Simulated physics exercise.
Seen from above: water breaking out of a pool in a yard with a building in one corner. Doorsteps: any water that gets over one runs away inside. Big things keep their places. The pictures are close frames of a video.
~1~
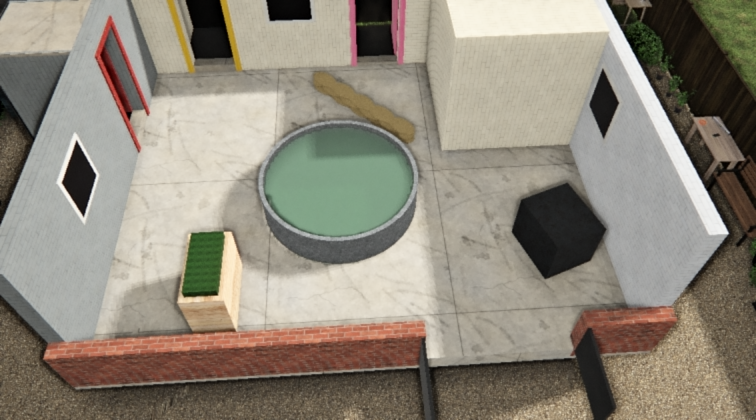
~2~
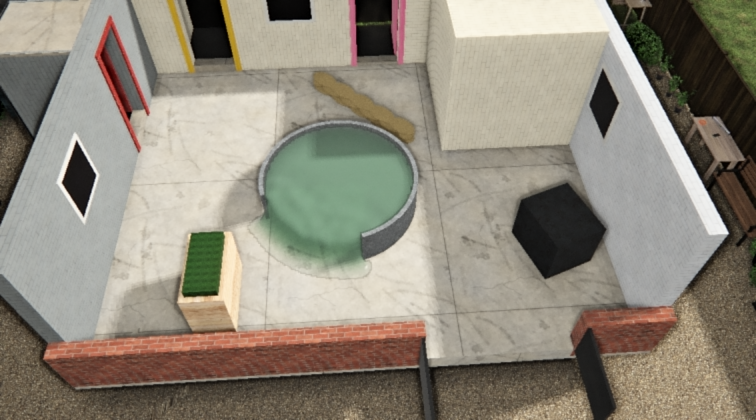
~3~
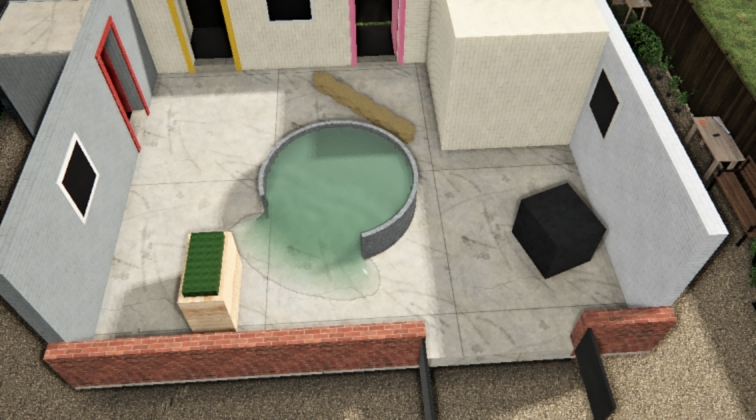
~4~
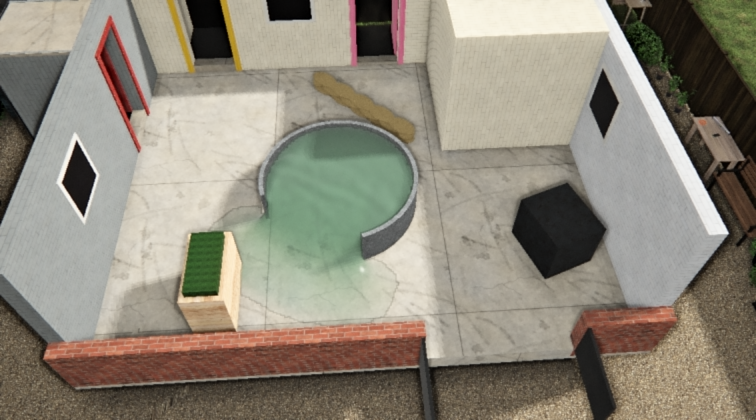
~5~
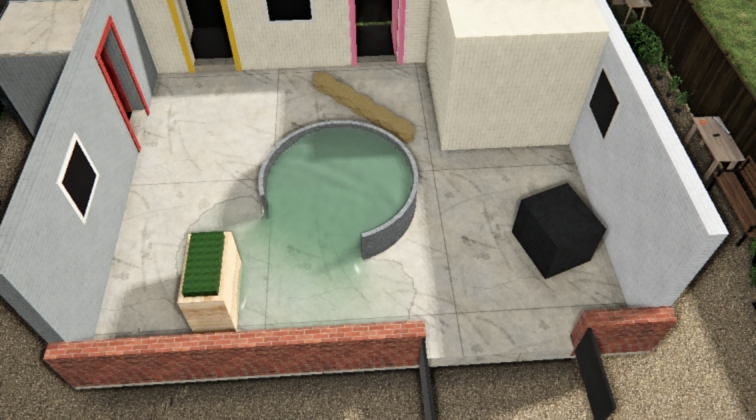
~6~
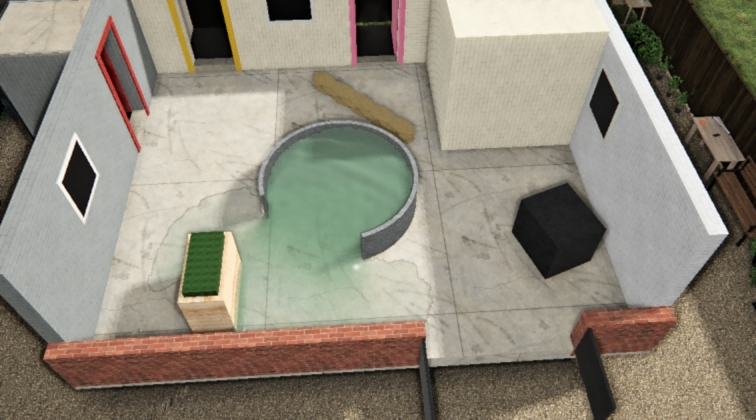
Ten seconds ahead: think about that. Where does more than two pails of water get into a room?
The yellow door lets in two pails or less; the pink door lets in two pails or less; the red door lets in two pails or less.
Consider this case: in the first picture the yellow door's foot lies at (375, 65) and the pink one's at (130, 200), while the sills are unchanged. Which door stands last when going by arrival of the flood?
The one to pick is the one in yellow.
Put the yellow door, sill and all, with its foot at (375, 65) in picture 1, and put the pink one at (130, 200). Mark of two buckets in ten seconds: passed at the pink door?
The pink door exceeds it.
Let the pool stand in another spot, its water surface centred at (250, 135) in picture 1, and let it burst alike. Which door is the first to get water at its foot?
I'd pick the red door.
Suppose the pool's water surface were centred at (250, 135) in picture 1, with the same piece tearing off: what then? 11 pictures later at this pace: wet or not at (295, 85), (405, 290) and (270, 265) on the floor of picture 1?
In that order: No water, clear, flooded.
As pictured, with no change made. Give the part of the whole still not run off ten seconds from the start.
Roughly 88 percent.
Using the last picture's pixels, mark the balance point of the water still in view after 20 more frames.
Around pixel (297, 260).
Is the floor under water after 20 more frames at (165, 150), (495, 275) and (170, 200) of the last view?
Lab note, in the order given: Wet through, wet through, wet through.
A moment on, water covers 20 % of the floor; the yellow door not reached, the pink door not reached, the red door not reached.
Next, water covers 30 % of the floor; the yellow door not reached, the pink door not reached, the red door not reached.
Then, water covers 50 % of the floor; the yellow door not reached, the pink door not reached, the red door wet at the sill, nothing in.
Later, water covers 75 % of the floor; the yellow door wet at the sill, nothing in, the pink door not reached, the red door wet at the sill, nothing in.
In the end, water covers 95 % of the floor; the yellow door wet at the sill, nothing in, the pink door wet at the sill, nothing in, the red door wet at the sill, nothing in.
